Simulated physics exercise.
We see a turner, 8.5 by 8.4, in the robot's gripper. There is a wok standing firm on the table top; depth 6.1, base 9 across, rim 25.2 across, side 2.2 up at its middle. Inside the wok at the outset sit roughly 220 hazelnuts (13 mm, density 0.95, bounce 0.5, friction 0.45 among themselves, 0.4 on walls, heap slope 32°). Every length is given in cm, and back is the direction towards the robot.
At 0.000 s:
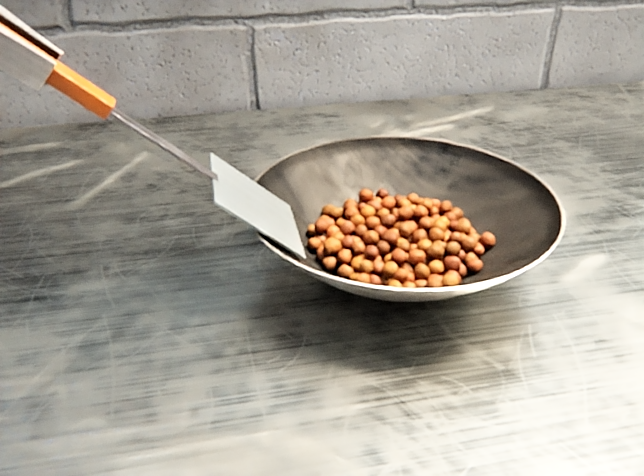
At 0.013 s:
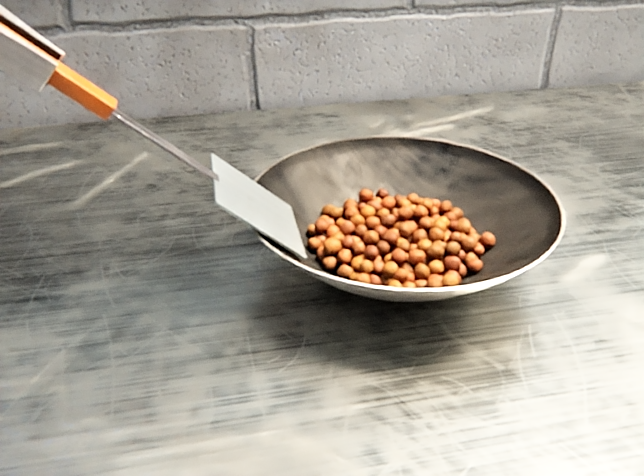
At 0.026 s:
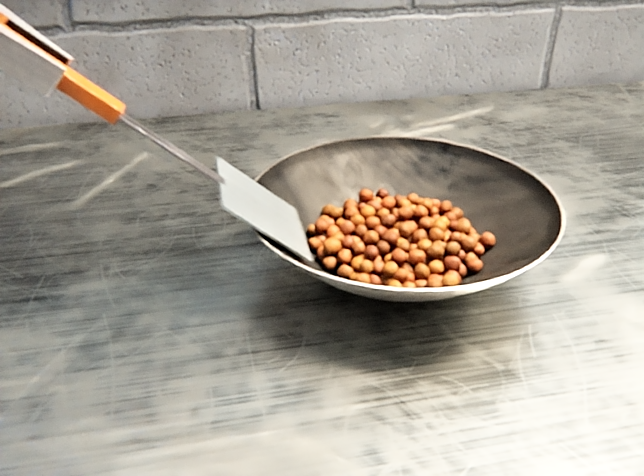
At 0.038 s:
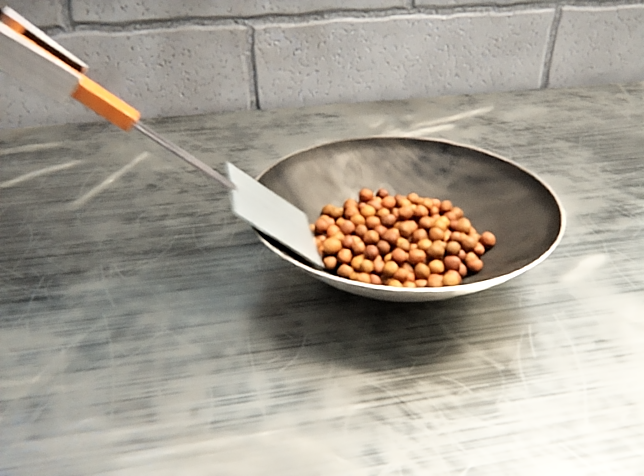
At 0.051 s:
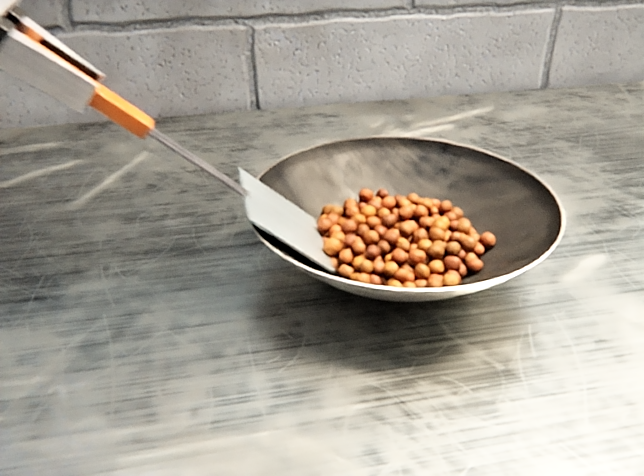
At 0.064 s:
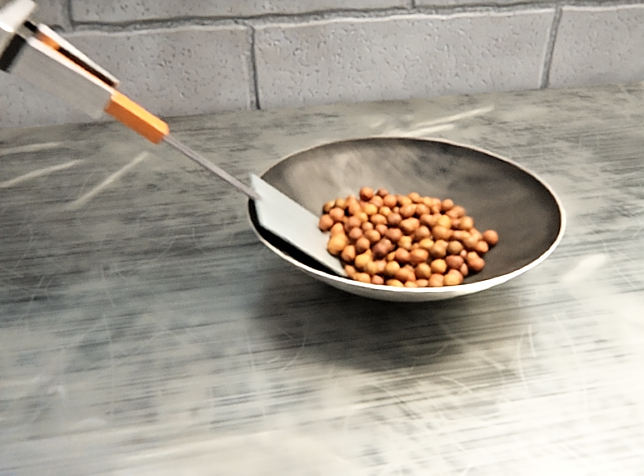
A robot gripper slides a turner down into a wok, nudging the brown hazelnuts slightly right.
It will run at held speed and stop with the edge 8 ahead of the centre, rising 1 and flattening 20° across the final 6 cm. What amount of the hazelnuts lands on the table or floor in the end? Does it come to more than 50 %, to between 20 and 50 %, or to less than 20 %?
It comes to between 20 and 50 %.
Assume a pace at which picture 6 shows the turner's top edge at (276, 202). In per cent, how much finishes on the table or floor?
Near 55 in a hundred.
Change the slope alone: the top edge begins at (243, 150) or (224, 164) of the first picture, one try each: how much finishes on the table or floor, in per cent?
I'd say near 35 per cent for the first and near 30 per cent for the second.
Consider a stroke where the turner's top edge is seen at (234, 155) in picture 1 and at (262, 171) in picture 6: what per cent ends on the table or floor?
Off the vessel, on the table or floor: Some 15 percent.
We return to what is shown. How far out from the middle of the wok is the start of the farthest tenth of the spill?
It comes to about 30 cm.
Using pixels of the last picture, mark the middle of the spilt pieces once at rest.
I'd point to somewhere close to (601, 232).
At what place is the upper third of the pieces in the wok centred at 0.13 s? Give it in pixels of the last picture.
Estimated point: Close to (446, 217).
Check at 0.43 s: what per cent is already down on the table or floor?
I'd put it at around 25 per cent.
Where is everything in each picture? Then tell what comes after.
In the first picture, the turner top edge at (212, 176), sloping 42°; upper third of the load around (395, 234), from x 315 to 490, top at y 195; 220 in the wok.
In the second picture, the turner top edge at (213, 177), sloping 42°; upper third of the load around (395, 234), from x 315 to 490, top at y 195.
In the third picture, the turner top edge at (219, 180), sloping 42°; upper third of the load around (395, 234), from x 315 to 490, top at y 195.
In the fourth picture, the turner top edge at (231, 186), sloping 42°; upper third of the load around (395, 234), from x 315 to 490, top at y 195.
In the fifth picture, the turner top edge at (243, 192), sloping 42°; upper third of the load around (399, 233), from x 315 to 490, top at y 195.
In the sixth picture, the turner top edge at (256, 197), sloping 42°; upper third of the load around (396, 233), from x 325 to 490, top at y 195; 220 in the wok.
After 0.13 s, sloping 42°, highest piece 5 above the table; 220 in the wok.
After 0.20 s, sloping 35°, highest piece 7 above the table; 220 in the wok.
After 0.43 s, sloping 22°, highest piece 7 above the table; 157 in the wok, 52 on the table or floor, 11 on the blade or in flight.
After 1.48 s, sloping 22°, highest piece 7 above the table; 156 in the wok, 64 on the table or floor.
In the end, 156 in the wok, 64 on the table or floor. That is 29 % on the table or floor.
